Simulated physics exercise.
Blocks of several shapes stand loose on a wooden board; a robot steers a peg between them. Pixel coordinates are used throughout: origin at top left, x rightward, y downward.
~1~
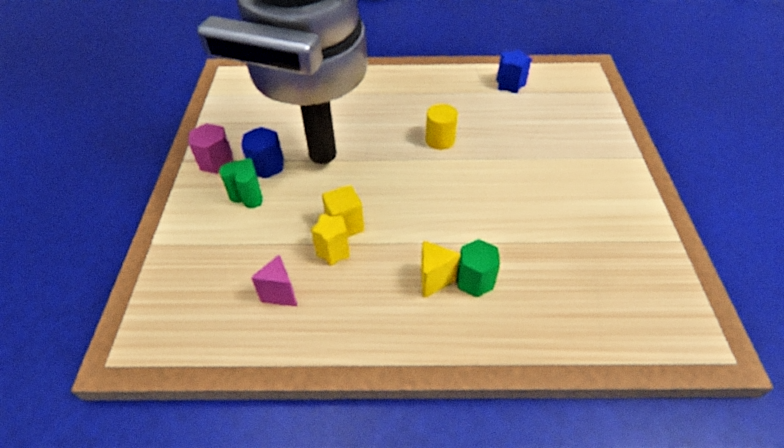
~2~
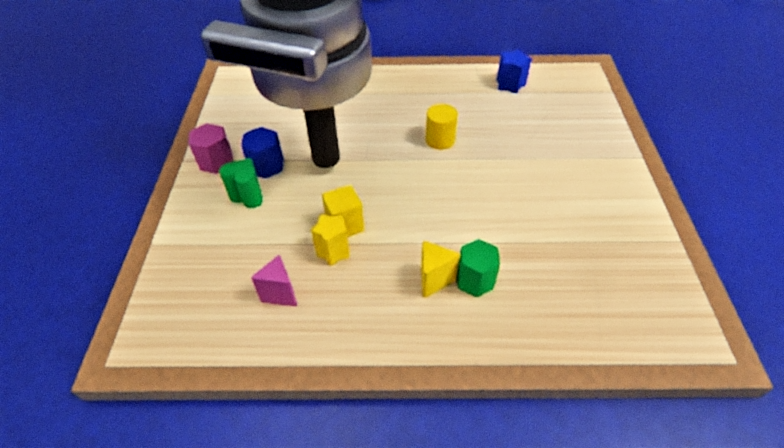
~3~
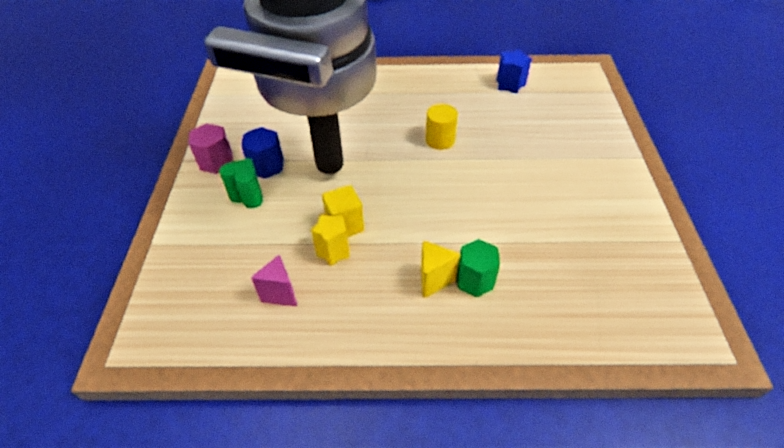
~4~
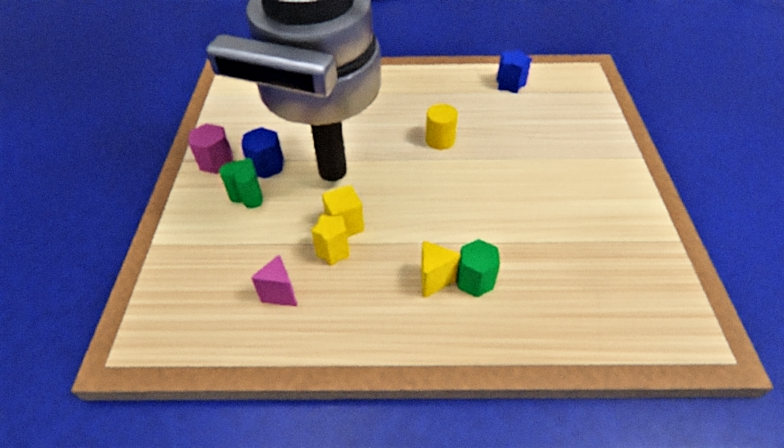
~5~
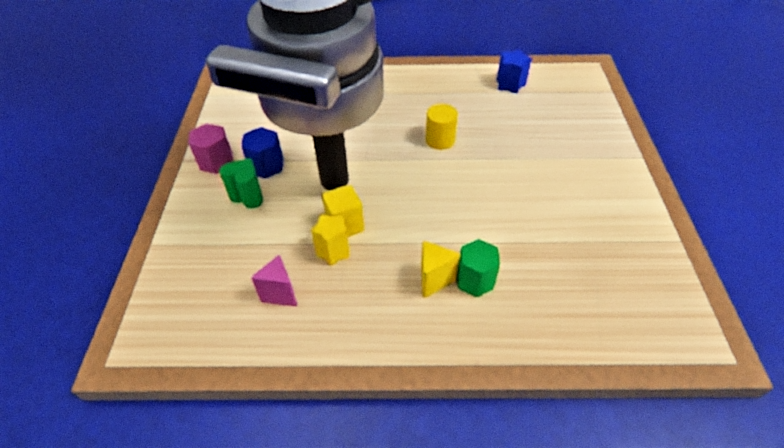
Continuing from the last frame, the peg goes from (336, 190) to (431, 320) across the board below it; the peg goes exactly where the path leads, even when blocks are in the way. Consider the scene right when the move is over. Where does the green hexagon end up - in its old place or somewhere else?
Here's my answer: The green hexagon remains in position.
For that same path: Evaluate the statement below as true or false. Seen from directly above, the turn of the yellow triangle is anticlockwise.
That claim is true.
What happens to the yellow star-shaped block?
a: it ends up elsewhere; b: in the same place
It's a.
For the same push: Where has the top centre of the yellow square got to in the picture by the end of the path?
If I read the scene right, the answer is (354, 244).
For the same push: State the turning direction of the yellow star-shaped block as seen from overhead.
Its rotation is clockwise.
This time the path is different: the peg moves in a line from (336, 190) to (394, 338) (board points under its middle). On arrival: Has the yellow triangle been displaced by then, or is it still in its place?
From what I can tell, it will keep its place.
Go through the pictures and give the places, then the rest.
In the first picture, peg tip (323, 156); block tops, yellow star-shaped block (329, 226); yellow square (342, 199); yellow triangle (437, 255); green hexagon (481, 255).
In the second picture, peg (327, 160); blocks unchanged.
In the third picture, peg (330, 166); blocks unchanged.
In the fourth picture, peg (333, 173); blocks unchanged.
In the fifth picture, peg (335, 182); yellow star-shaped block (329, 226); yellow square (342, 199); yellow triangle (437, 255); green hexagon (481, 255).
The first path, step by step. One third of the way, peg (365, 220); yellow star-shaped block (321, 242), turned 35° clockwise; yellow square (351, 225), turned 50° clockwise.
Two thirds of the way, peg (396, 263); yellow star-shaped block (318, 247), turned 60° clockwise; yellow square (354, 244), turned 80° clockwise.
At the end, peg (432, 314); yellow star-shaped block (318, 247), turned 60° clockwise; yellow square (354, 244), turned 80° clockwise; yellow triangle (444, 261), turned 30° anticlockwise; green hexagon in place.
